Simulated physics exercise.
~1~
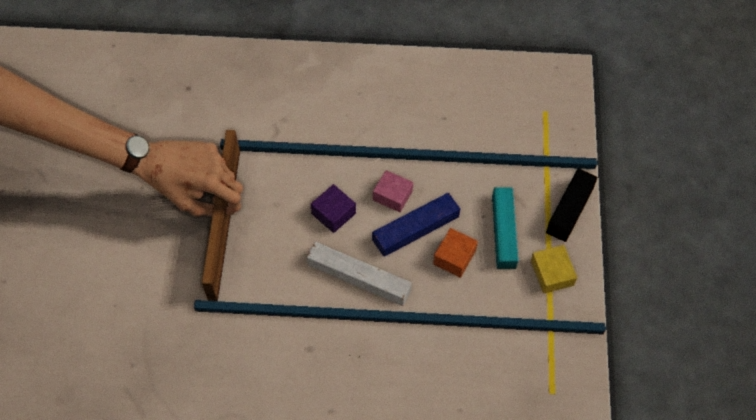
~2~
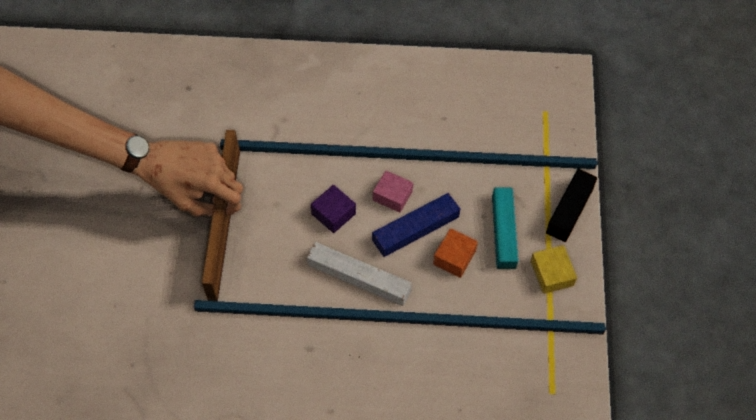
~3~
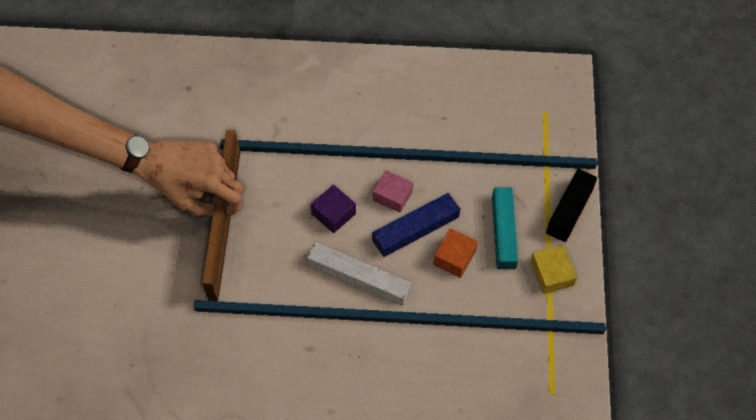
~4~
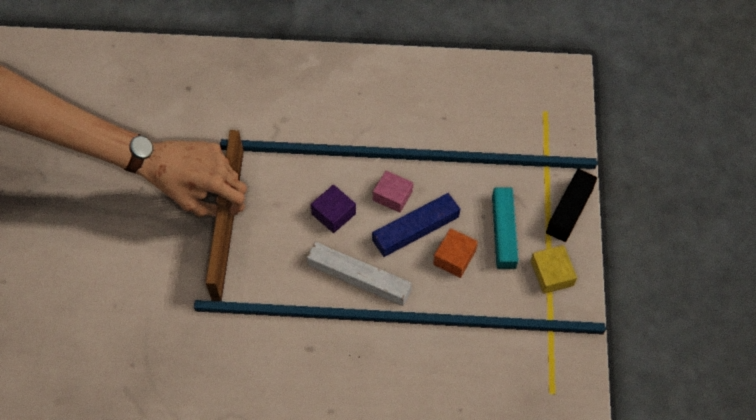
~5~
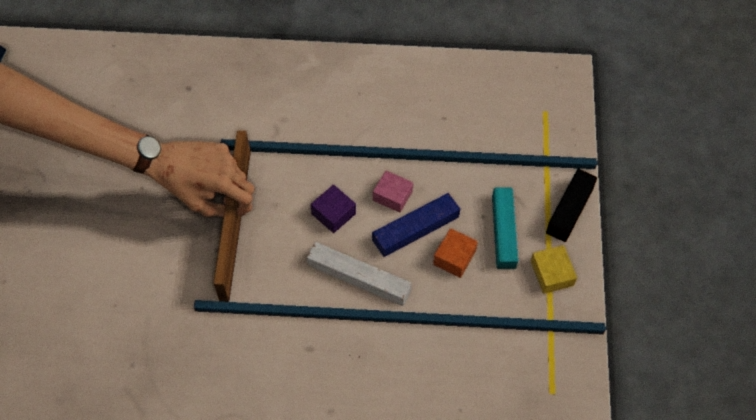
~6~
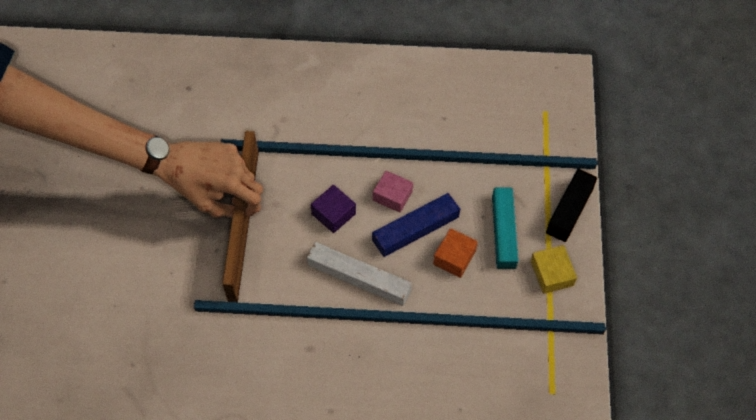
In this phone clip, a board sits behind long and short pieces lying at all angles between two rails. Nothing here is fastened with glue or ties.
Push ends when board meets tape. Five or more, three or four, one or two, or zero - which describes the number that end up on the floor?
The number gone is middling: Three or four.
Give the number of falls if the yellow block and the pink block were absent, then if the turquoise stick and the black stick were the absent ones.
The first count is 2 and the second is 1.
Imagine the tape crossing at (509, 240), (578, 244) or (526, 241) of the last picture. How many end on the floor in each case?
Tallies in the order asked: 2, 6, 3.
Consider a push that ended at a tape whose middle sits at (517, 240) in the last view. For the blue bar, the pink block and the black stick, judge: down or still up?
This time the blue bar does not drop; after it, the pink block does not drop; finally, the black stick drops.
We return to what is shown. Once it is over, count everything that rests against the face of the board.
In contact: 4.
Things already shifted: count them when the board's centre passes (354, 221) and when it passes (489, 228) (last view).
First position 3; second position 8.
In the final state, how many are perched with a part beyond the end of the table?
As for overhanging, the count is 3.
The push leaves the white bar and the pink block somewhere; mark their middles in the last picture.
I'd put one at around (601, 307) and the other at around (563, 181).
Soon after, none off yet; black stick at rest near (572, 205); yellow block at rest near (553, 269); turquoise stick at rest near (505, 228).
At rest, the number that fall off is three or four; fallen, turquoise stick, yellow block and black stick.
